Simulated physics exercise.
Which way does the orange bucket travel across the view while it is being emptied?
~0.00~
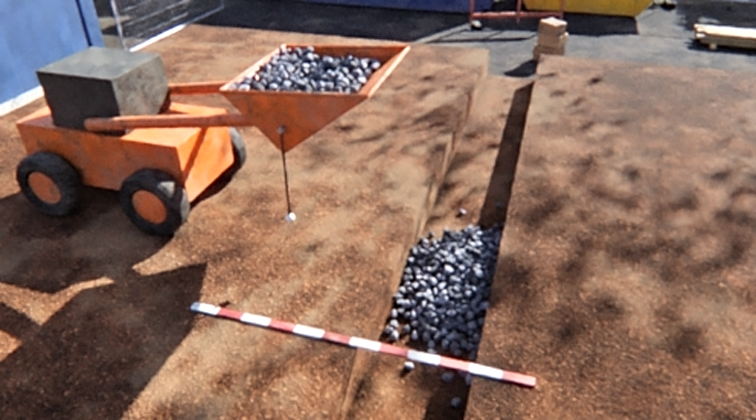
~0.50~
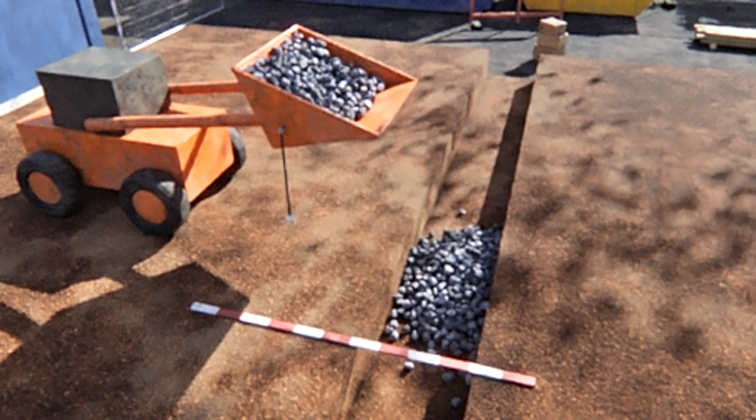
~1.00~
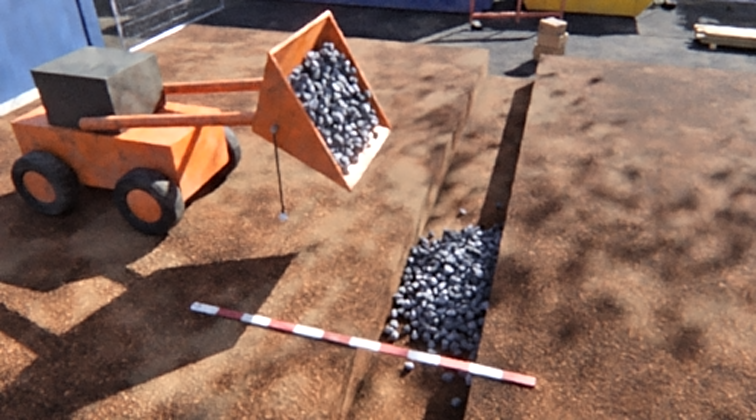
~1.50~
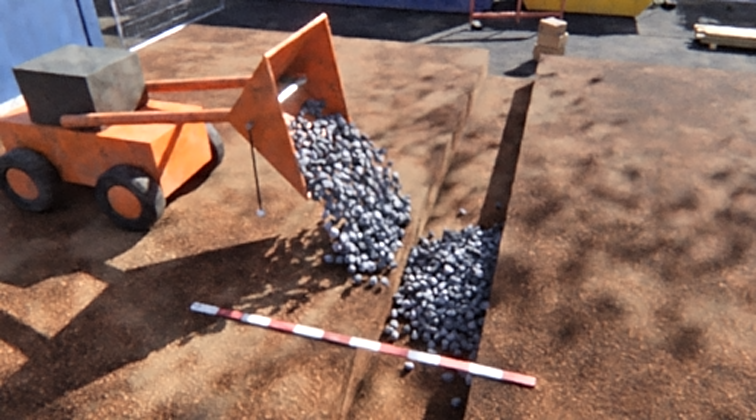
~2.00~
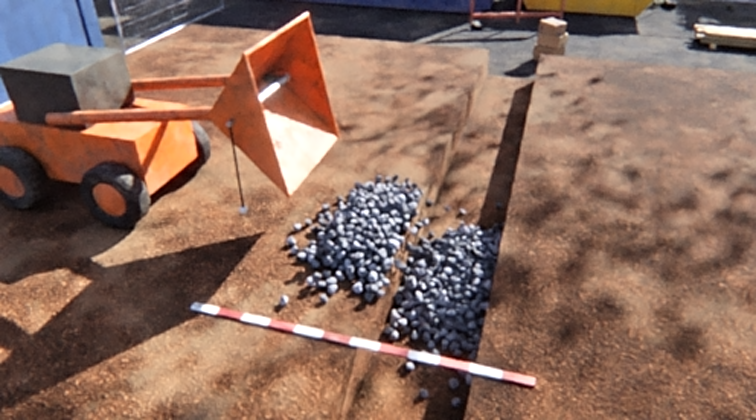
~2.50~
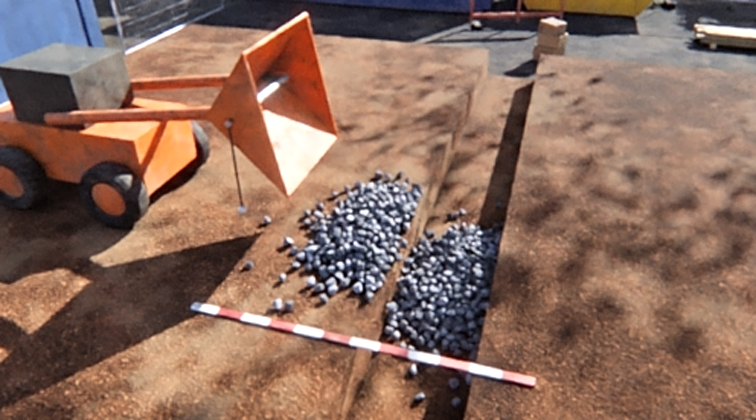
It travels to the left, carried along as the loader backs away from the trench.
